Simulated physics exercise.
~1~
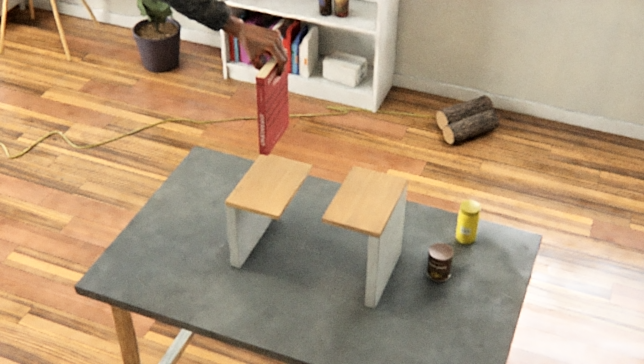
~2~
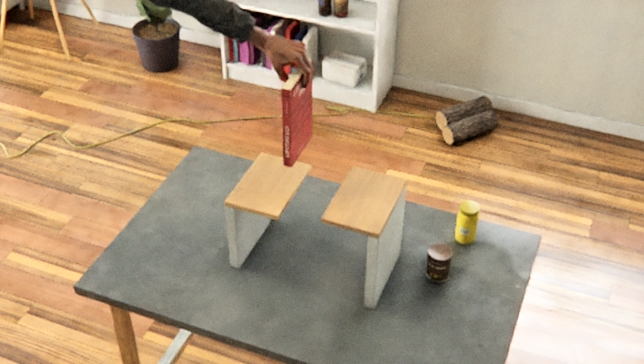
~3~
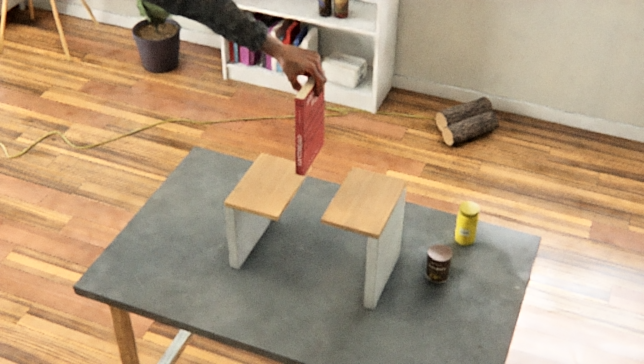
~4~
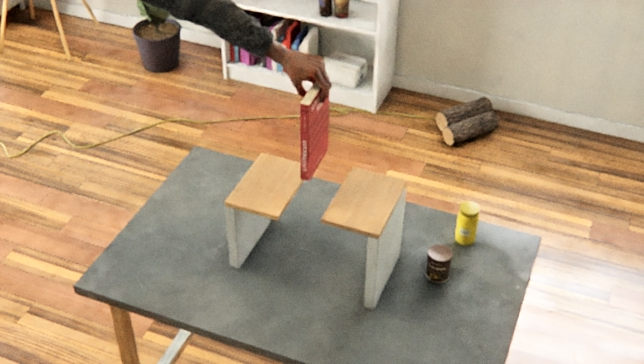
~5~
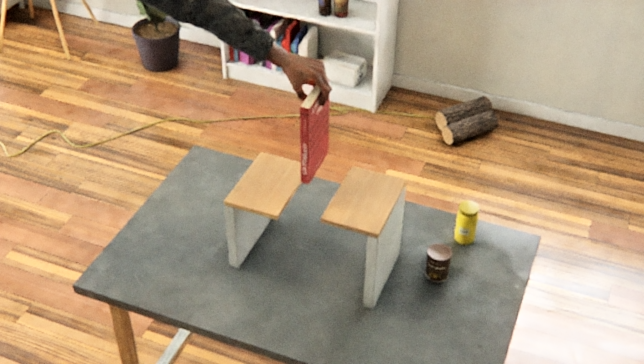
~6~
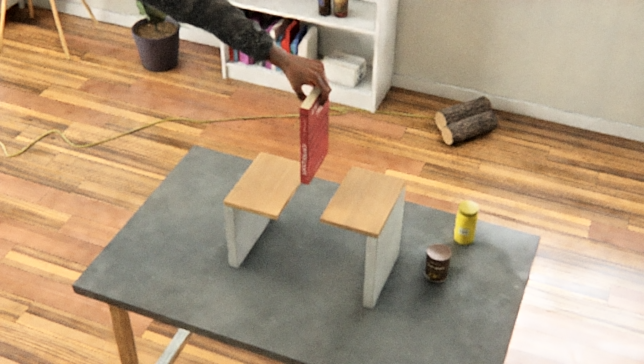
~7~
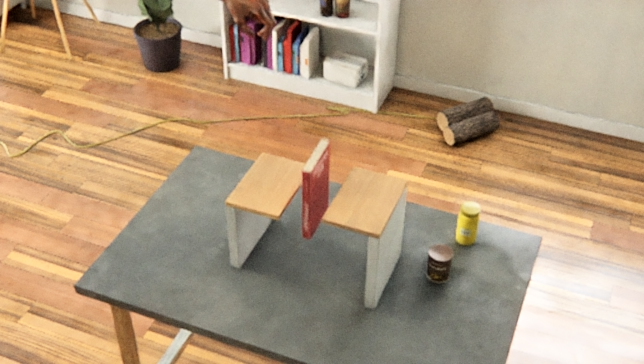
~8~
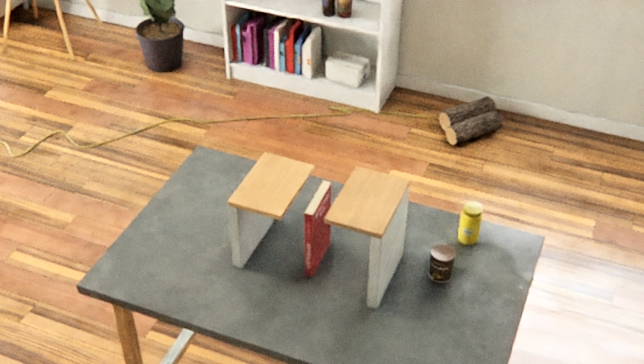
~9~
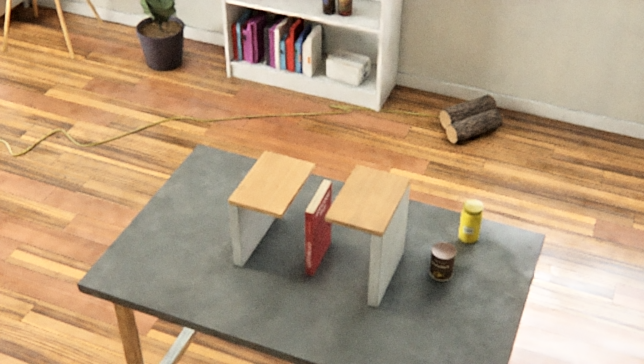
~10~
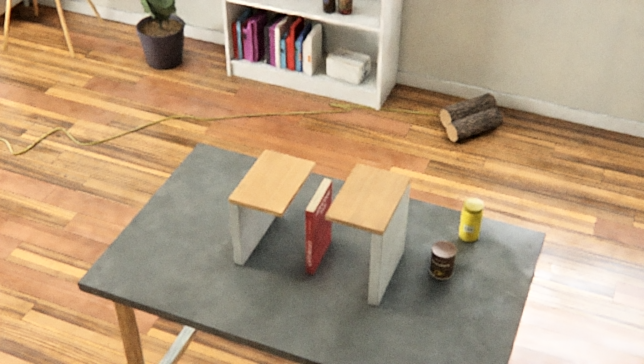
Hand lowering an upright red book over a gap between two wooden-topped stands, releasing it to drop through onto the grey table.
